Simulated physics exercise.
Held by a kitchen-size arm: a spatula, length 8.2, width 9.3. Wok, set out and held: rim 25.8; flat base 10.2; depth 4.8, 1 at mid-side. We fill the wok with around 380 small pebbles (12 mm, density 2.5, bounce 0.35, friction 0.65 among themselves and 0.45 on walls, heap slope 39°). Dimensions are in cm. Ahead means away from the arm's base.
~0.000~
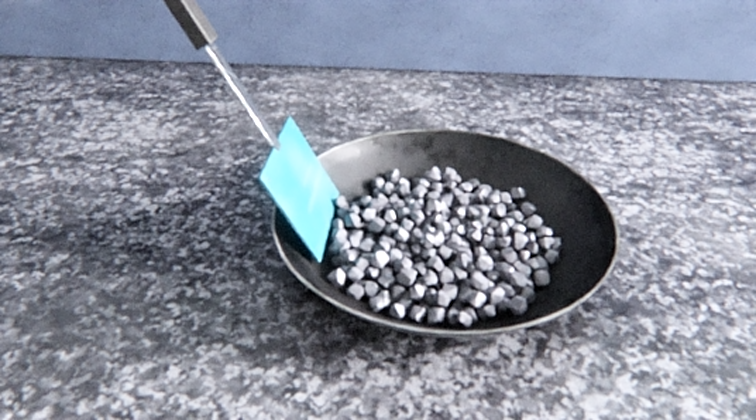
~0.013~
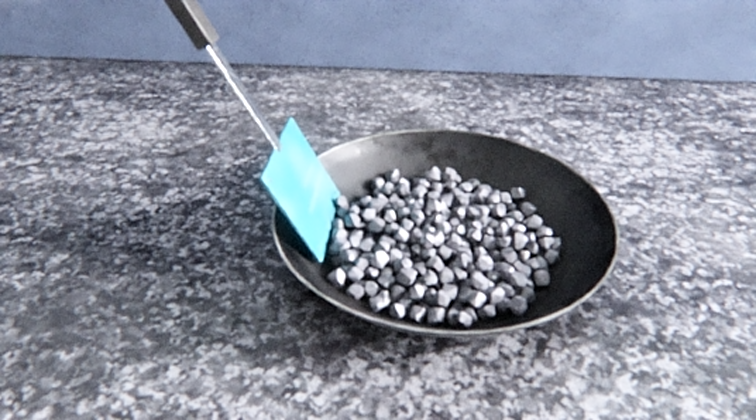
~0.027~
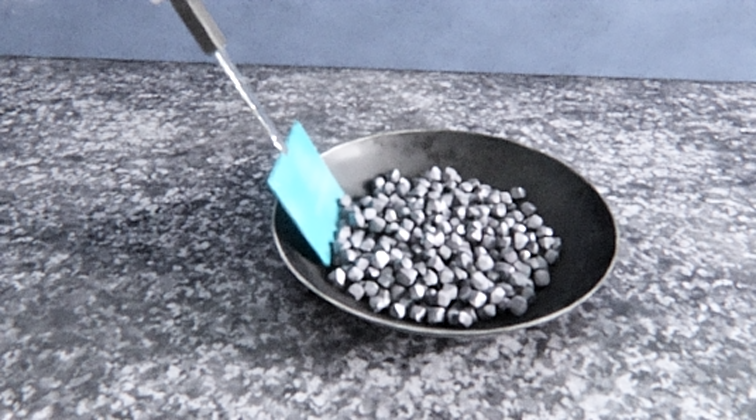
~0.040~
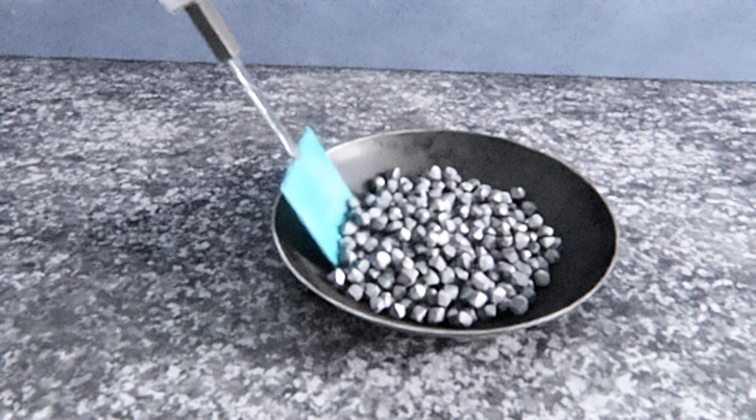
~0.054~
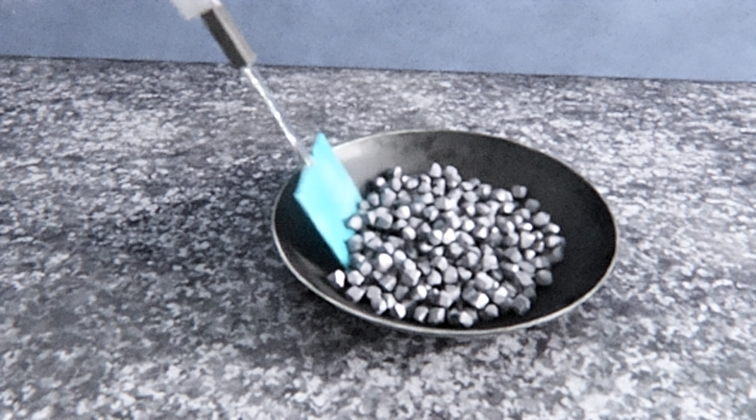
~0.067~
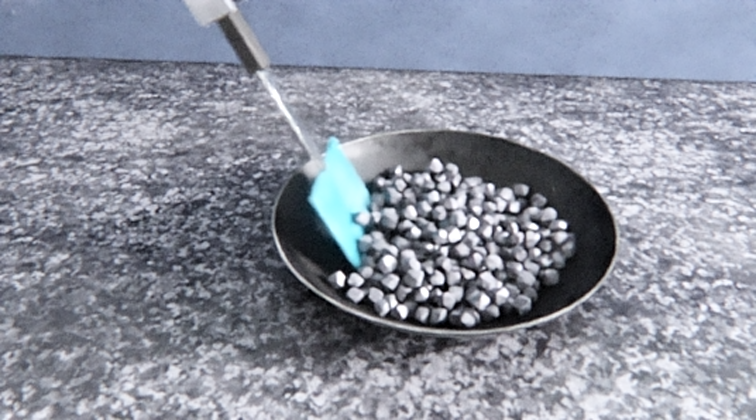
A dark wok full of small grey pebbles sat on a speckled surface while a turquoise spatula slid slowly to the right inside it, nudging the nearest pebbles over toward the right side.
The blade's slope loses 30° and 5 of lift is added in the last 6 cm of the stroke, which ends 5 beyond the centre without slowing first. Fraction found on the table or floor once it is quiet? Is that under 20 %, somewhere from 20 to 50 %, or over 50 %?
It is under 20 %.
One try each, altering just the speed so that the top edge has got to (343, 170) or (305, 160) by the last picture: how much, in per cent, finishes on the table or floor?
About 15 and 0 percent.
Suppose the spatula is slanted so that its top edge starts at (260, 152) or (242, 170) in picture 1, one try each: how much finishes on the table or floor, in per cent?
I'd say near 10 per cent for the first and near 5 per cent for the second.
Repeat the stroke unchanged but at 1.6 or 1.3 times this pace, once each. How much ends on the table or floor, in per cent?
The two tries give roughly 20 and 15 in a hundred.
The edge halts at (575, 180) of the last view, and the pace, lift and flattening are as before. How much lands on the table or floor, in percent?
Around 40 percent ends on the table or floor.
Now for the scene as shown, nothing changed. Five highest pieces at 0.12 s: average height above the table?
Height: Some 8 cm.
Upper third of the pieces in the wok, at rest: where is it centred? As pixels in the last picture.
Around (557, 225).
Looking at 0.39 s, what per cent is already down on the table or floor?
Share at that moment: About 10 %.
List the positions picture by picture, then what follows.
In the first frame, the spatula top edge at (275, 144), sloping 63°; upper third of the load around (437, 230), from x 335 to 555, top at y 175; 383 in the wok.
In the second frame, the spatula top edge at (276, 145), sloping 63°; upper third of the load around (437, 230), from x 335 to 555, top at y 175.
In the third frame, the spatula top edge at (283, 149), sloping 63°; upper third of the load around (437, 230), from x 335 to 555, top at y 175.
In the fourth frame, the spatula top edge at (296, 156), sloping 63°; upper third of the load around (436, 230), from x 340 to 555, top at y 175.
In the fifth frame, the spatula top edge at (309, 162), sloping 63°; upper third of the load around (441, 227), from x 335 to 560, top at y 170.
In the sixth frame, the spatula top edge at (322, 166), sloping 63°; upper third of the load around (453, 226), from x 320 to 570, top at y 170; 383 in the wok.
After 0.12 s, sloping 63°, highest piece 14 above the table; 381 in the wok, 2 on the blade or in flight.
After 0.16 s, sloping 49°, highest piece 22 above the table; 376 in the wok, 7 on the blade or in flight.
After 0.39 s, sloping 33°, highest piece 29 above the table; 346 in the wok, 32 on the table or floor, 5 on the blade or in flight.
After 1.44 s, sloping 33°, highest piece 6 above the table; 346 in the wok, 37 on the table or floor.
In the end, 346 in the wok, 37 on the table or floor. That is 10 % on the table or floor.
